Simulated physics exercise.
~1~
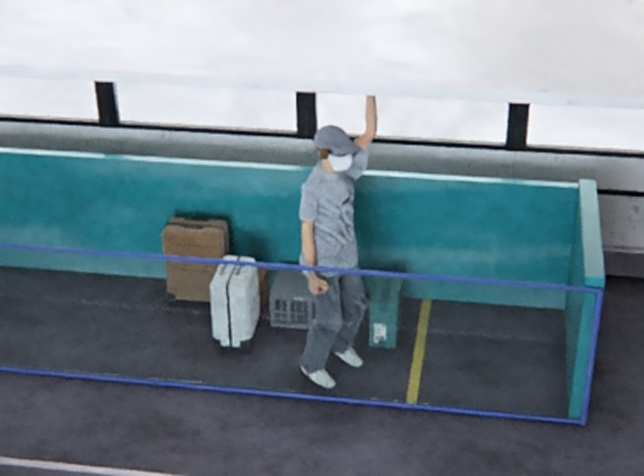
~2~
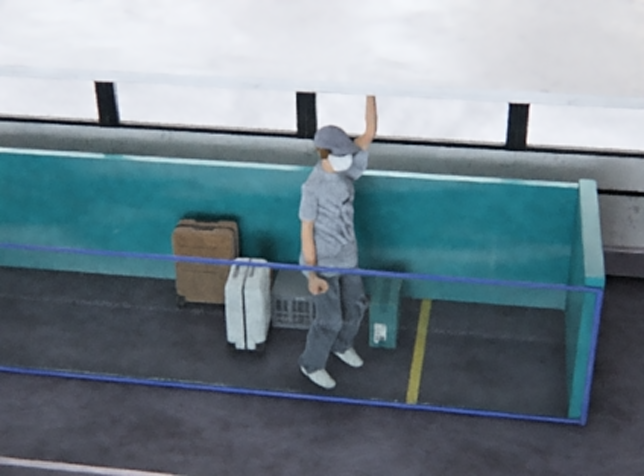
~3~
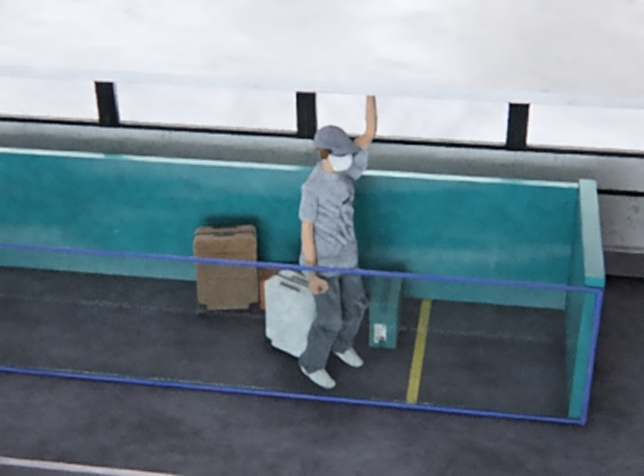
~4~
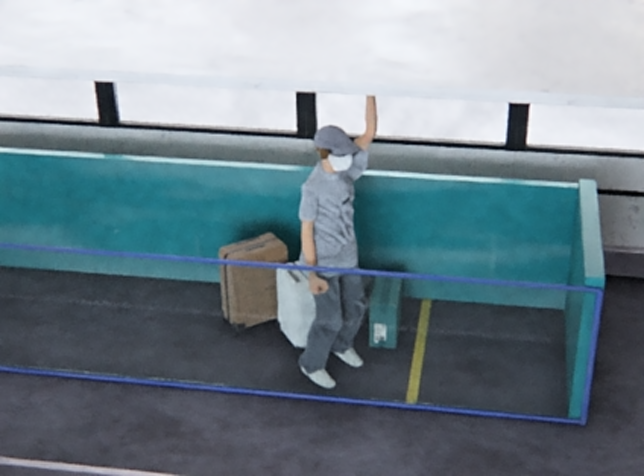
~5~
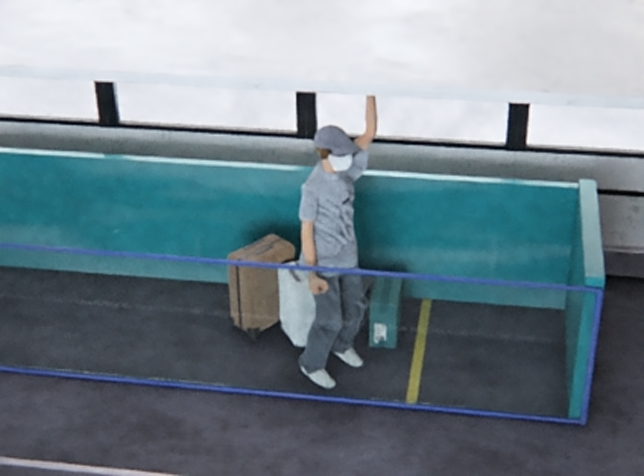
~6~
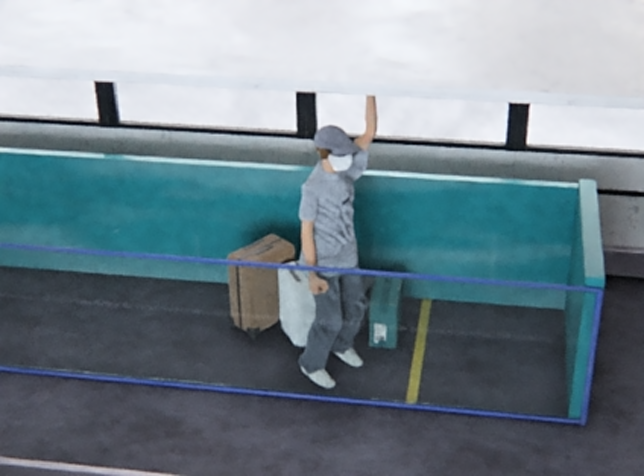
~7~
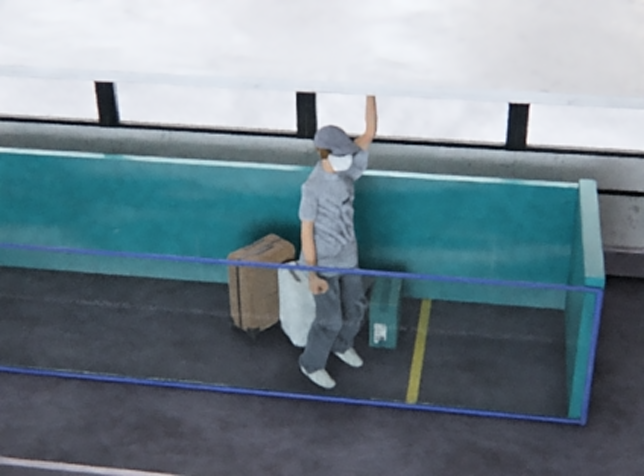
White and brown wheeled suitcases sliding right across a tram bay, coming to rest upright beside a standing traveller in a cap.
